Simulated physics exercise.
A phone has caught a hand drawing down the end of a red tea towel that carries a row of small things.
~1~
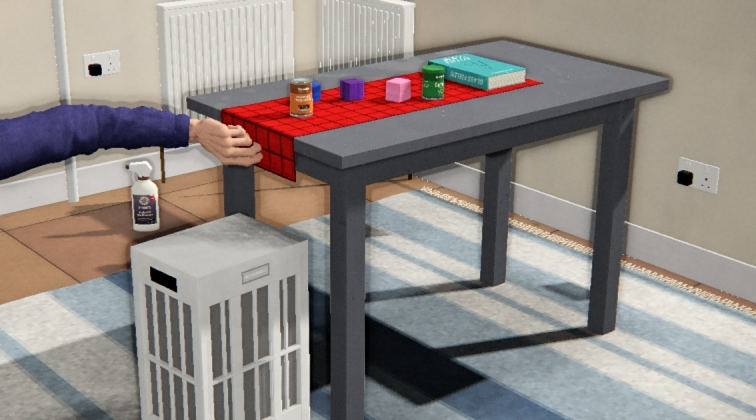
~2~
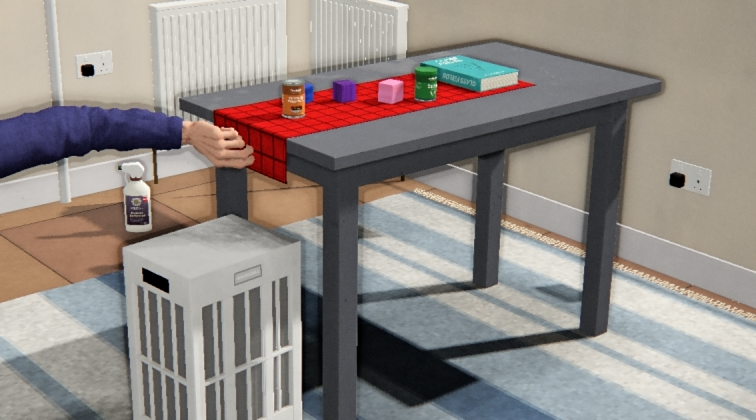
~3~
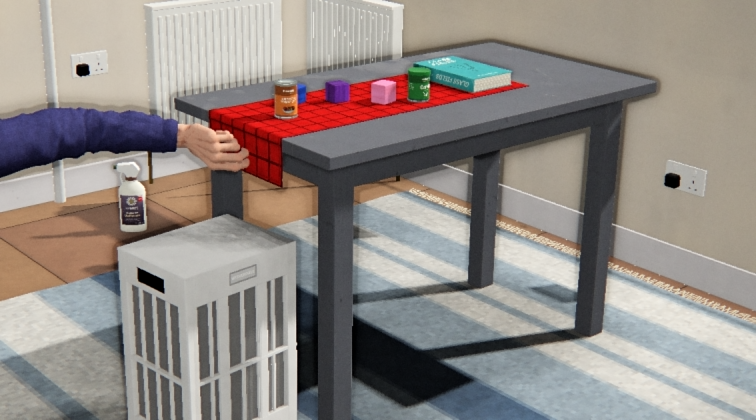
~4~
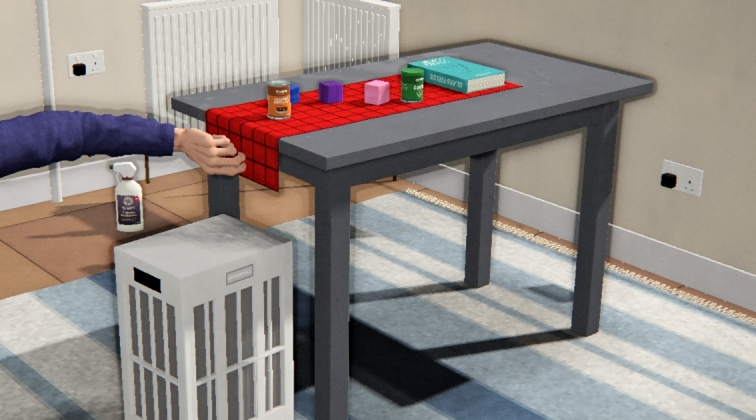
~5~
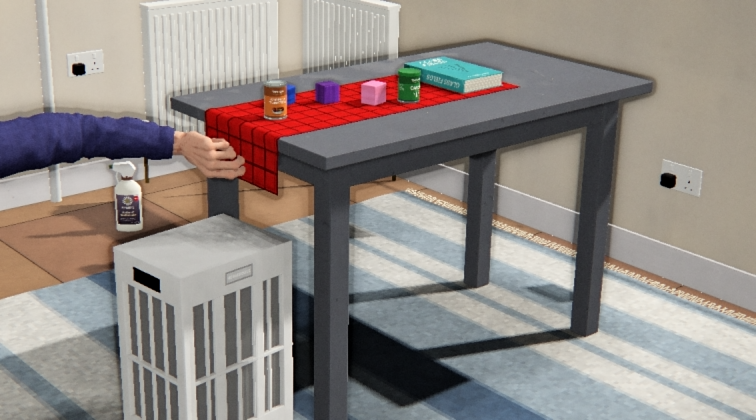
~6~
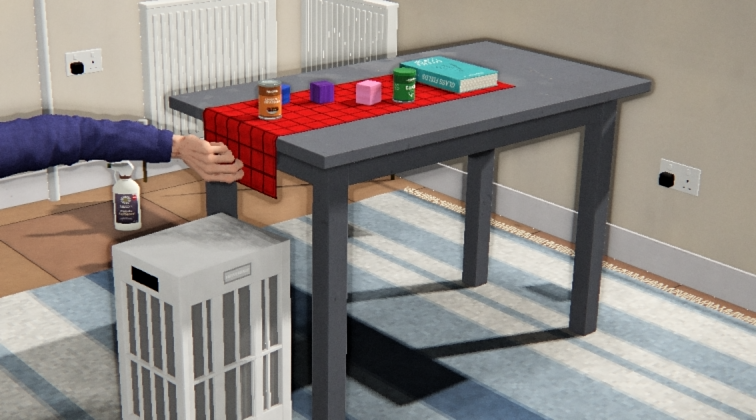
A hand at the left slowly drew the end of a red checked cloth a little farther down over the table's edge, and the cans, small cubes and teal book on it shifted slightly left.
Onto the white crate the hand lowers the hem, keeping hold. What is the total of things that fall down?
The final total over the edge will be one.
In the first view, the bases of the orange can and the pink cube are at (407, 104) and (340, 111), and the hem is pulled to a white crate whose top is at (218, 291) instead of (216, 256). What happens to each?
In the end the orange can rides it out; meanwhile the pink cube gets dislodged.
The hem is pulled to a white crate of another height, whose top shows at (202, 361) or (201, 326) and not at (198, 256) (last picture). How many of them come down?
Then 4 and 3.
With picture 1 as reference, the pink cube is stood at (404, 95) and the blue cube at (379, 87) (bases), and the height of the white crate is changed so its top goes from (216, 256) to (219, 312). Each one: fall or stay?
The pink cube? Safe. The blue cube? Safe.
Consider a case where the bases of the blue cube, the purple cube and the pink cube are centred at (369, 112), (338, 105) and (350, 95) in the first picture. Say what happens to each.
Here's the result: The blue cube remains in place, the purple cube remains in place and the pink cube remains in place.
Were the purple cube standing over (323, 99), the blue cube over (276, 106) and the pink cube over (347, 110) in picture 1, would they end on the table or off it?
Well, the purple cube is safe, the blue cube is dislodged, and the pink cube is safe.
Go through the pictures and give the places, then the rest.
Hem (296, 182); orange can (301, 80); blue cube (308, 84); purple cube (352, 81); pink cube (398, 81); green can (434, 67); top of the crate (216, 256), in the first picture.
Hem (287, 184); orange can (293, 81), in the second picture.
Hem (282, 187); blue cube (293, 86), in the third picture.
Hem (278, 192); purple cube (331, 83); top of the crate (200, 257), in the fourth picture.
Hem (278, 195); pink cube (374, 83), in the fifth picture.
Hem (277, 199); orange can (270, 82); blue cube (277, 86); purple cube (322, 83); pink cube (369, 83); green can (405, 70), in the sixth picture.
A little later, hem on the crate; orange can gone.
When it is over, hem on the crate; orange can gone. Over the edge go one.
